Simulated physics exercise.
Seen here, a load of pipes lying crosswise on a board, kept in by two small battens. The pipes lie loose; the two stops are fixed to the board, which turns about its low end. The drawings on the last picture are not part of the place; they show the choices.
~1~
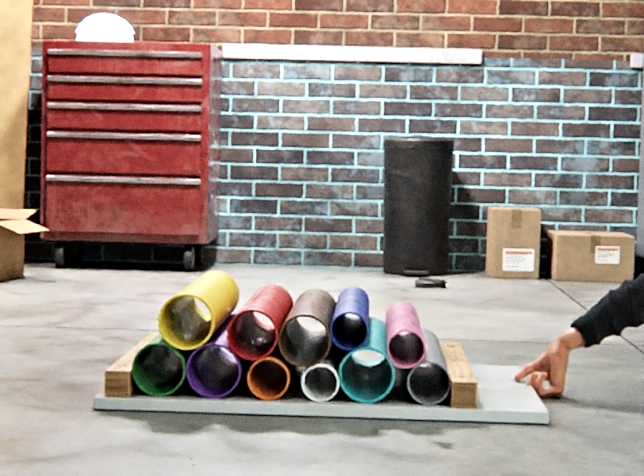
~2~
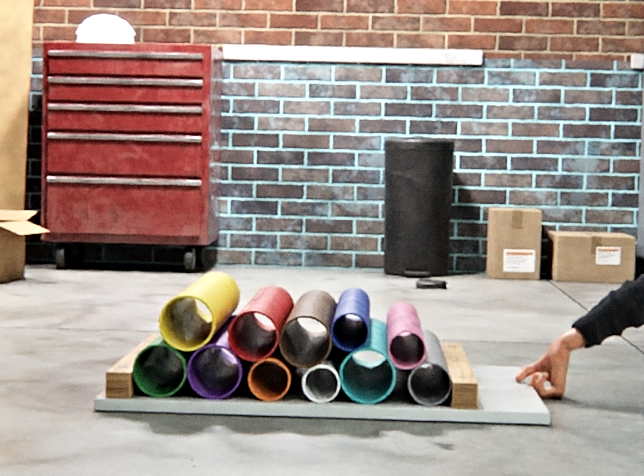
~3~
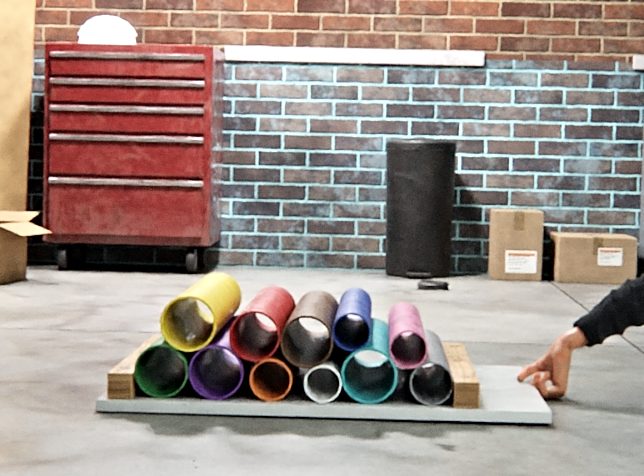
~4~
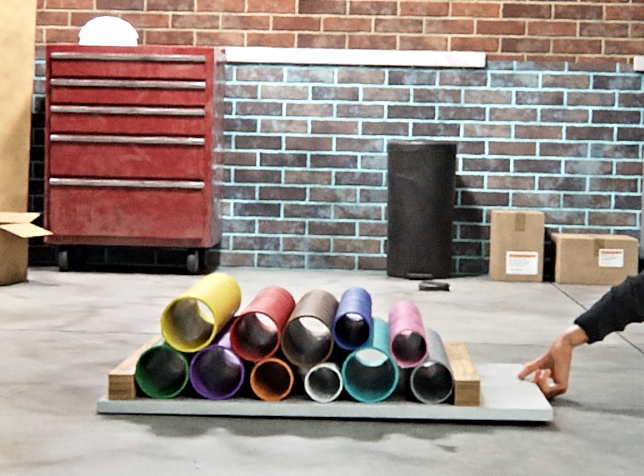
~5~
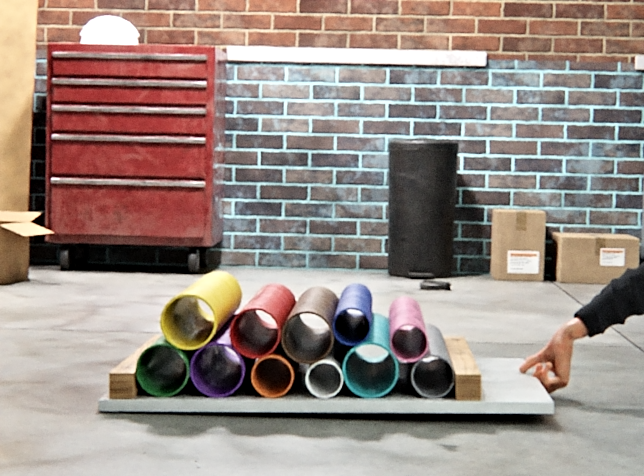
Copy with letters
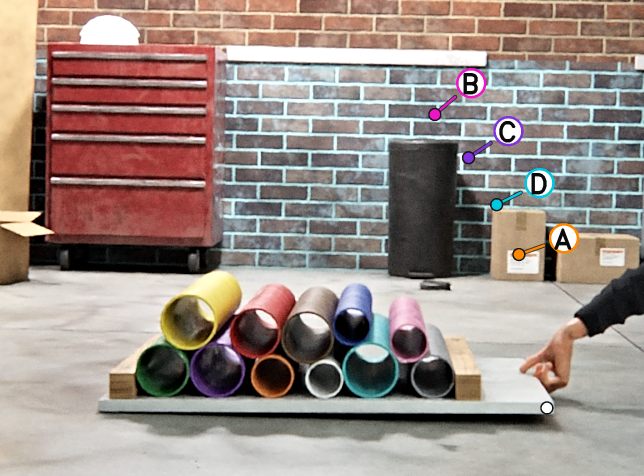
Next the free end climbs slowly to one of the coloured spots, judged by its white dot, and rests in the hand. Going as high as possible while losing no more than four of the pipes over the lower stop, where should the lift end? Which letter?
The highest mark that will do is B.
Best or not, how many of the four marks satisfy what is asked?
Four of the four.
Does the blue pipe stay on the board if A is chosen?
The blue pipe: Yes.
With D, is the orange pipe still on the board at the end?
Yes, with D.
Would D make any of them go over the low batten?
At D: Yes.
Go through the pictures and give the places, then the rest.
In the first frame, white pipe (320, 383); turquoise pipe (367, 375); grey pipe (429, 383).
In the second frame, grey pipe (430, 384); red pipe (253, 336).
In the third frame, board (328, 375); turquoise pipe (369, 376); grey pipe (432, 384); purple pipe (216, 372).
In the fourth frame, board (329, 374); green pipe (162, 372); purple pipe (217, 372).
In the fifth frame, board (330, 370); green pipe (163, 370); purple pipe (217, 370).
On the marked copy, A at (519, 254); B at (435, 115); C at (469, 158); D at (497, 205); the white dot at (547, 408).
With B. Early on, board at 21°.
Further on, board at 41°.
At the end, board at 42°, four over the low batten (red, brown, yellow, blue).
As for the rest, A two over the low batten (red, yellow); C four over the low batten (red, brown, yellow, blue); D three over the low batten (red, brown, yellow).
